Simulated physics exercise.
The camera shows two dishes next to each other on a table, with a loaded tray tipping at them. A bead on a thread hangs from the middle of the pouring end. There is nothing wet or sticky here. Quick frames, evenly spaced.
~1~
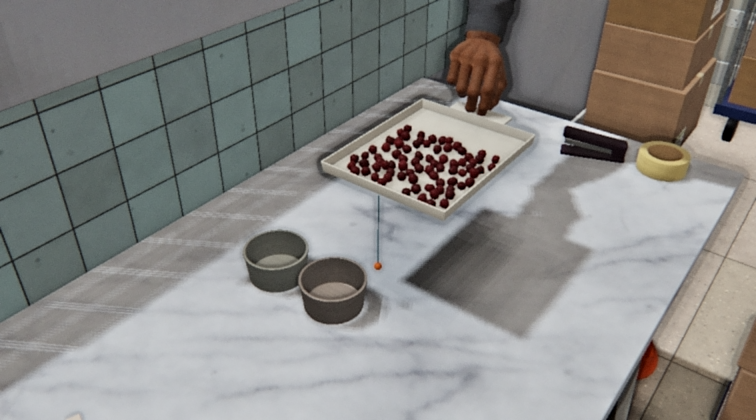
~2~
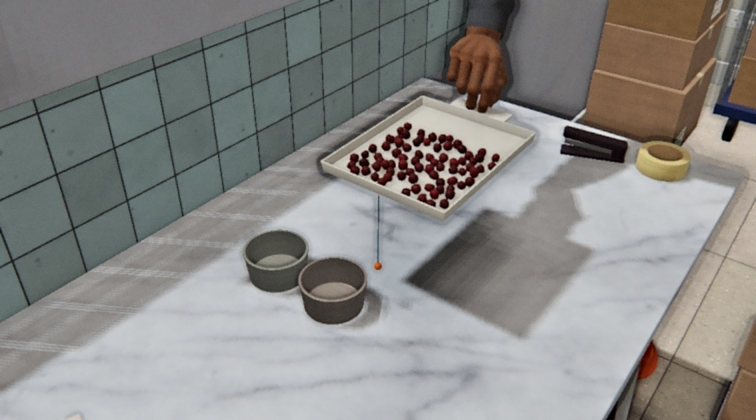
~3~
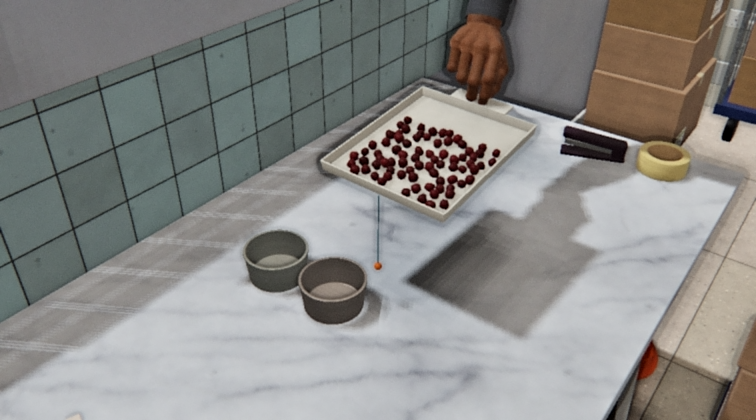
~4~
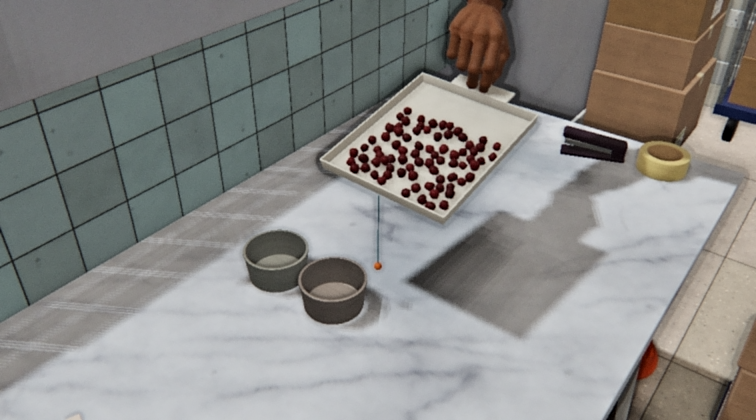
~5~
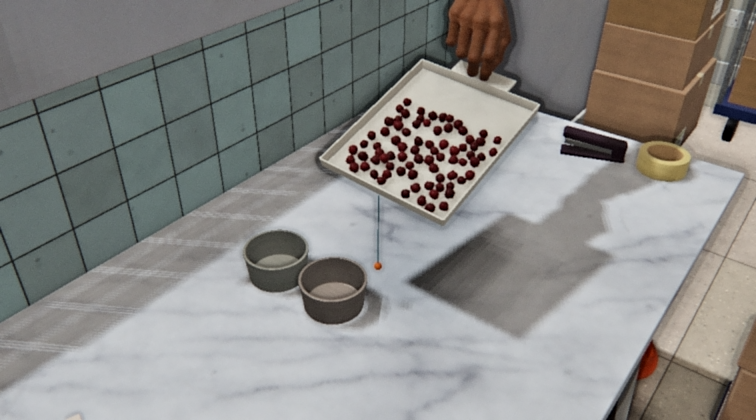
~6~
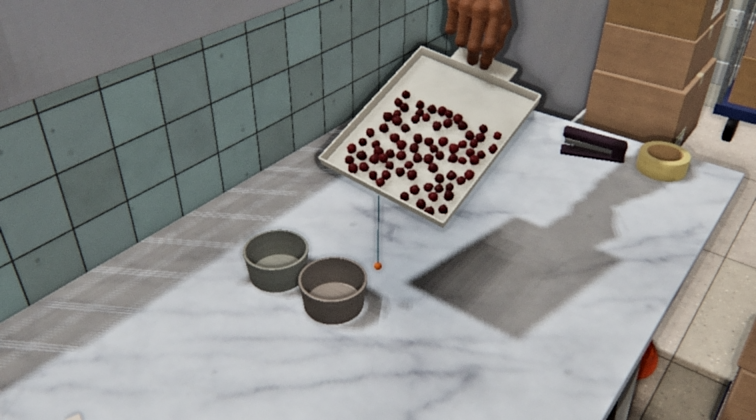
A hand gradually tilts a pale tray of dark red cherries toward two empty grey dishes.
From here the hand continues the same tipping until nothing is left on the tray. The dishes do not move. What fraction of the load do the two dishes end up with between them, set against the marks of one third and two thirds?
Between them they get less than one third of it.
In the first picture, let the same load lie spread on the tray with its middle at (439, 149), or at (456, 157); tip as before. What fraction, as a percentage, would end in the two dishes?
Share in order: Roughly 0 %, 0 %.
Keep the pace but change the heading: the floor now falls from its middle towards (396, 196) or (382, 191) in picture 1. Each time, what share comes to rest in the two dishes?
Roughly 10 percent first and 30 percent second.
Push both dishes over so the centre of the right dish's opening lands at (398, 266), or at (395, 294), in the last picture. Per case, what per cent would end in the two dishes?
0 %, 30 %.
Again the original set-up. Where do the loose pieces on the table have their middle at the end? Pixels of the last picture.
Approximately (388, 356).
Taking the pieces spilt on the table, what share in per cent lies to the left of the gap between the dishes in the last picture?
Close to 10 in a hundred.
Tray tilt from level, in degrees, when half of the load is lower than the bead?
Roughly 120 degrees from level.
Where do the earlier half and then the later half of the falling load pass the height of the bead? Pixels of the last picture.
Roughly (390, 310) first, then roughly (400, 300).
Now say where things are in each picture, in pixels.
The first frame shows corners of the pouring end at (323, 161) and (444, 210), level; middle of the load at (416, 162), dried cherries; left dish at (255, 275); right dish at (312, 306); bead on its thread at (378, 266).
The second frame shows corners of the pouring end at (323, 161) and (444, 211), level; middle of the load at (416, 161).
The third frame shows corners of the pouring end at (323, 160) and (444, 213), tipped barely, lowest at the right corner; middle of the load at (416, 158).
The fourth frame shows corners of the pouring end at (322, 159) and (443, 215), tipped a little, lowest at the right corner; middle of the load at (415, 154).
The fifth frame shows corners of the pouring end at (322, 158) and (443, 218), tipped clearly, lowest at the right corner; middle of the load at (415, 150).
The sixth frame shows corners of the pouring end at (321, 157) and (443, 221), tipped clearly, lowest at the right corner; middle of the load at (414, 148); left dish at (255, 275); right dish at (312, 306).
Soon, tray tipped steeply; all on the tray.
A while on, tray tipped past a quarter turn; nearly all on the tray; a stray few in the air.
Towards the end, tray tipped past a quarter turn; a stray few in the right dish; nearly all outside both.
Finally, tray tipped past a quarter turn; a stray few in the right dish; none in the left dish; nearly all outside both.
